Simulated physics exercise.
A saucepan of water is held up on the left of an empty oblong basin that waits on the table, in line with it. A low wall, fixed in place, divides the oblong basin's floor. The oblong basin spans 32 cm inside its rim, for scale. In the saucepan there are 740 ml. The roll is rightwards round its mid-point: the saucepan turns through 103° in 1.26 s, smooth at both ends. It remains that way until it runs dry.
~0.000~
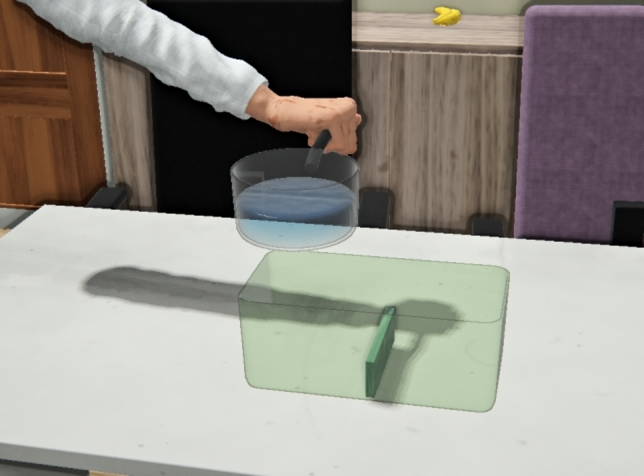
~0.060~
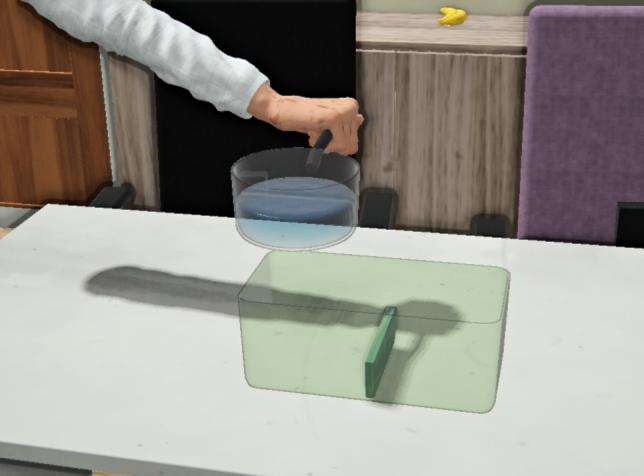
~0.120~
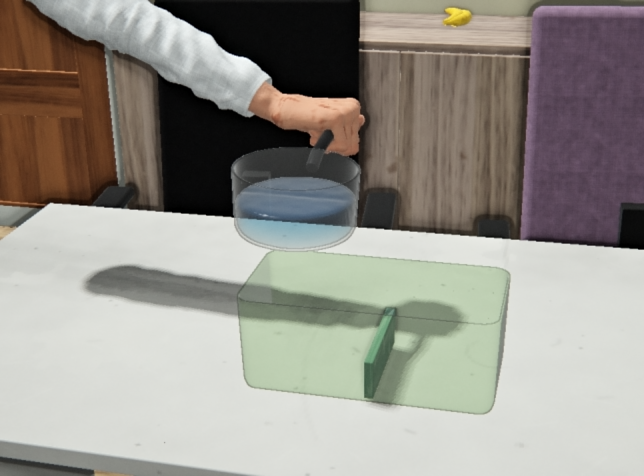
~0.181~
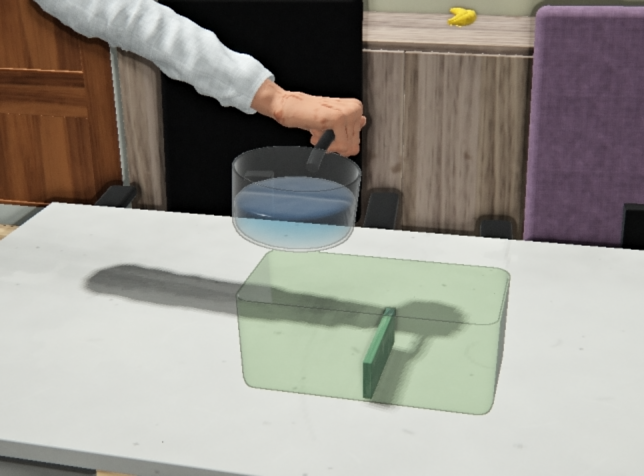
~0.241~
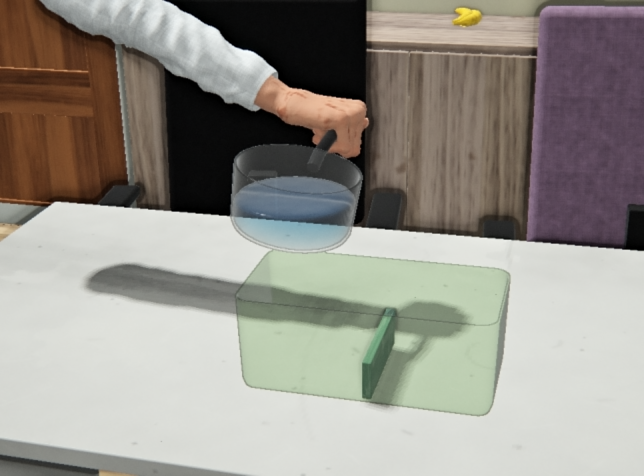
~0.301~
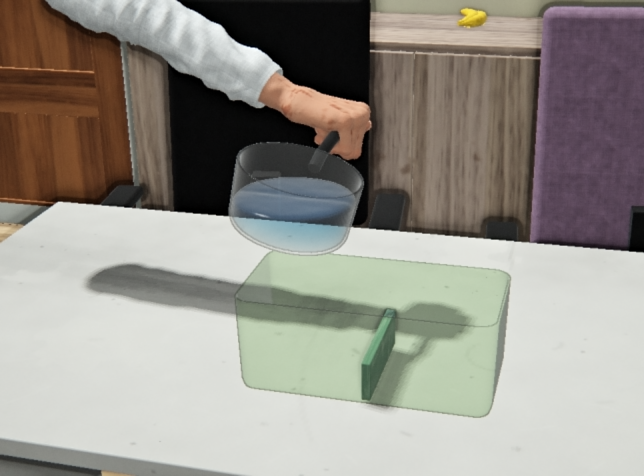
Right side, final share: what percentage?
63 per cent.
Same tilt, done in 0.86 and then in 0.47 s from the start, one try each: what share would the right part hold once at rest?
In order, 55 and 35 per cent.
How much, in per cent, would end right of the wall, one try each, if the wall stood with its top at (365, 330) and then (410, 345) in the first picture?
Result: 85 per cent, then 20 per cent.
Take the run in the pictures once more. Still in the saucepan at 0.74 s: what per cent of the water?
Roughly 70 percent.
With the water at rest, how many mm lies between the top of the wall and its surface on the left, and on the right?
Left roughly 42 mm; right roughly 32 mm.
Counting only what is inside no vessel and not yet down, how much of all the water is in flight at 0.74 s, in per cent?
22 per cent.
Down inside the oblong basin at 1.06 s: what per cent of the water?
My estimate is about 74 percent.
After 0.74 s the tilt is 65° and 70 per cent is still to pour, 1 is left of the wall and 7 right of it.
After 1.06 s the tilt is 97° and 17 per cent is still to pour, 15 is left of the wall and 60 right of it.
After 1.39 s the tilt is 103° and 1 per cent is still to pour, 35 is left of the wall and 63 right of it.
After 1.76 s the tilt is 103° and 0 per cent is still to pour, 37 is left of the wall and 63 right of it.
In the end 37 per cent lies left of the wall, 63 right of it and 0 outside.
